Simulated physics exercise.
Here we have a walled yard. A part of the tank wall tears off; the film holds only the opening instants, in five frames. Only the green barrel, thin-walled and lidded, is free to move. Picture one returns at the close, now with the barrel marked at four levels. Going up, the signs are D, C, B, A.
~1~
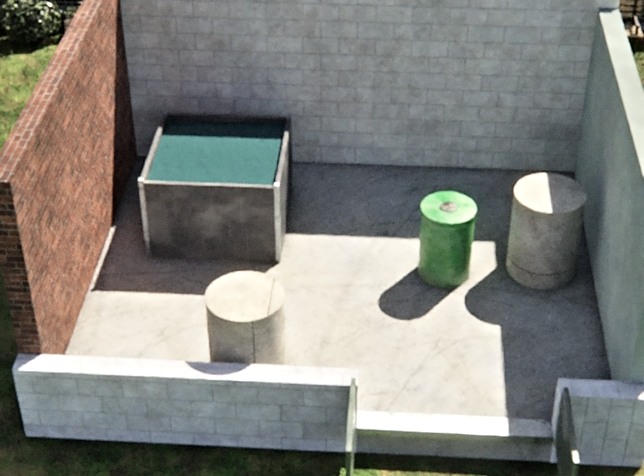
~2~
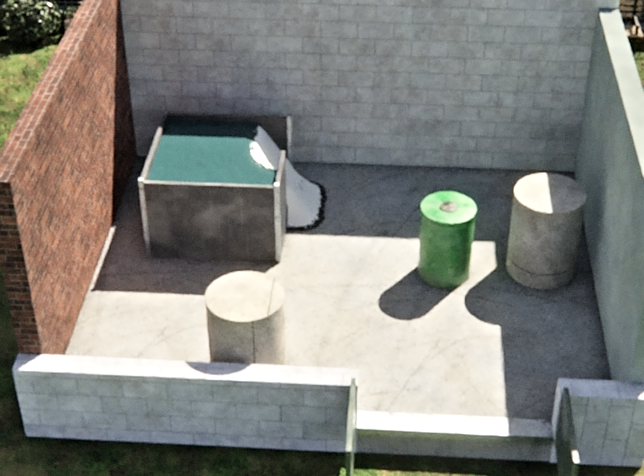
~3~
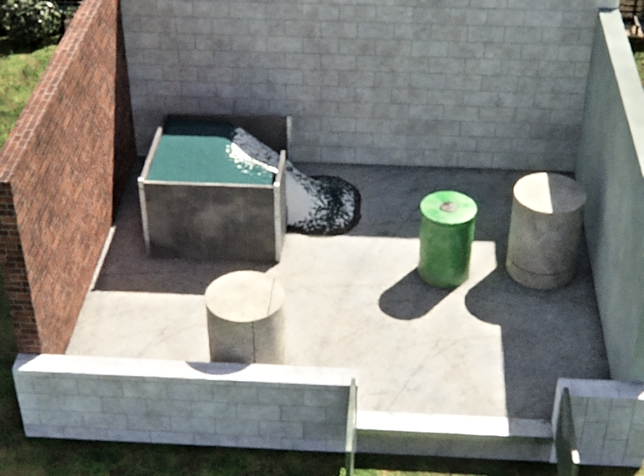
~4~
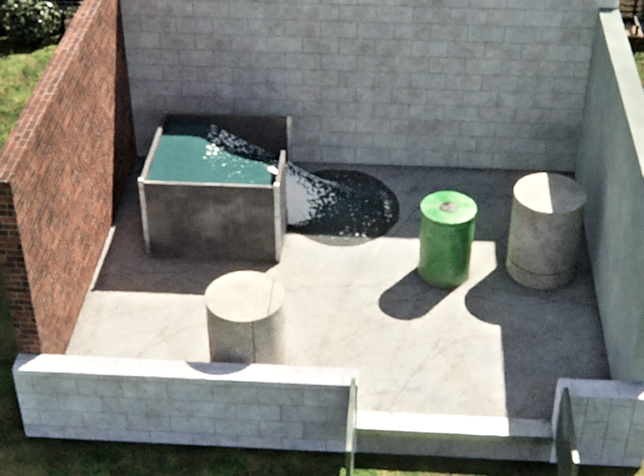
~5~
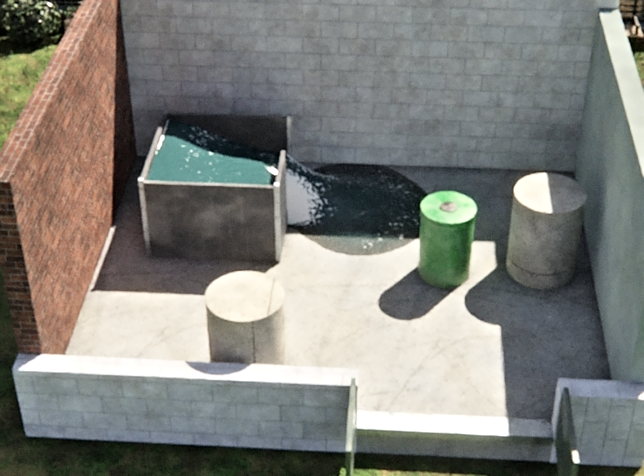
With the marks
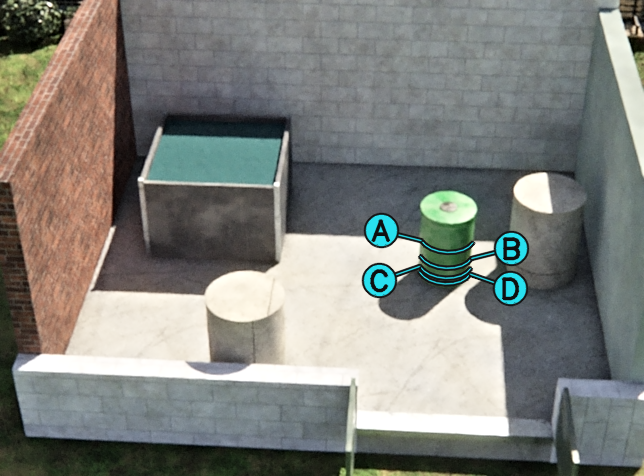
A small walled yard with a pale concrete floor, seen from above by a still camera, has a brick wall on the left and grey block walls around the rest. A square grey tank of dark green water stands at the back left, a pale cylinder in front of it, and a green barrel beside another pale cylinder on the right. Water pours from the tank's right side, foaming white, and spreads rightward across the floor to near the barrel, which stays still.
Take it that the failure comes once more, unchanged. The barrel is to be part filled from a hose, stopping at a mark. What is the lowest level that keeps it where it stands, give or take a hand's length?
The answer is mark B.
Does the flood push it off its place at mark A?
No, that is safe.
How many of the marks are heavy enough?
Two of the four.
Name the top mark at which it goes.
C.
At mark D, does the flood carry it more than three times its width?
Yes.
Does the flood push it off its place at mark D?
Yes, that goes wrong.
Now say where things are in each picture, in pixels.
Lid of the green barrel at (449, 207); tank full, its middle at (219, 154); open gate at (458, 377).
Water covers 2 % of the ground and is seen nearest the barrel at (312, 219).
Water covers 4 % of the ground and is seen nearest the barrel at (337, 232).
Water covers 7 % of the ground and is seen nearest the barrel at (369, 236).
Lid of the green barrel at (449, 207); water covers 11 % of the ground and is seen nearest the barrel at (406, 237).
On the marked copy, A at (447, 252); B at (446, 268); C at (445, 278); D at (445, 283); from the bottom up D, C, B, A.
If A is chosen, it does not move.
If B is chosen, it does not move.
If C is chosen, it is pushed about its own width away.
If D is chosen, it is washed out through the gate.
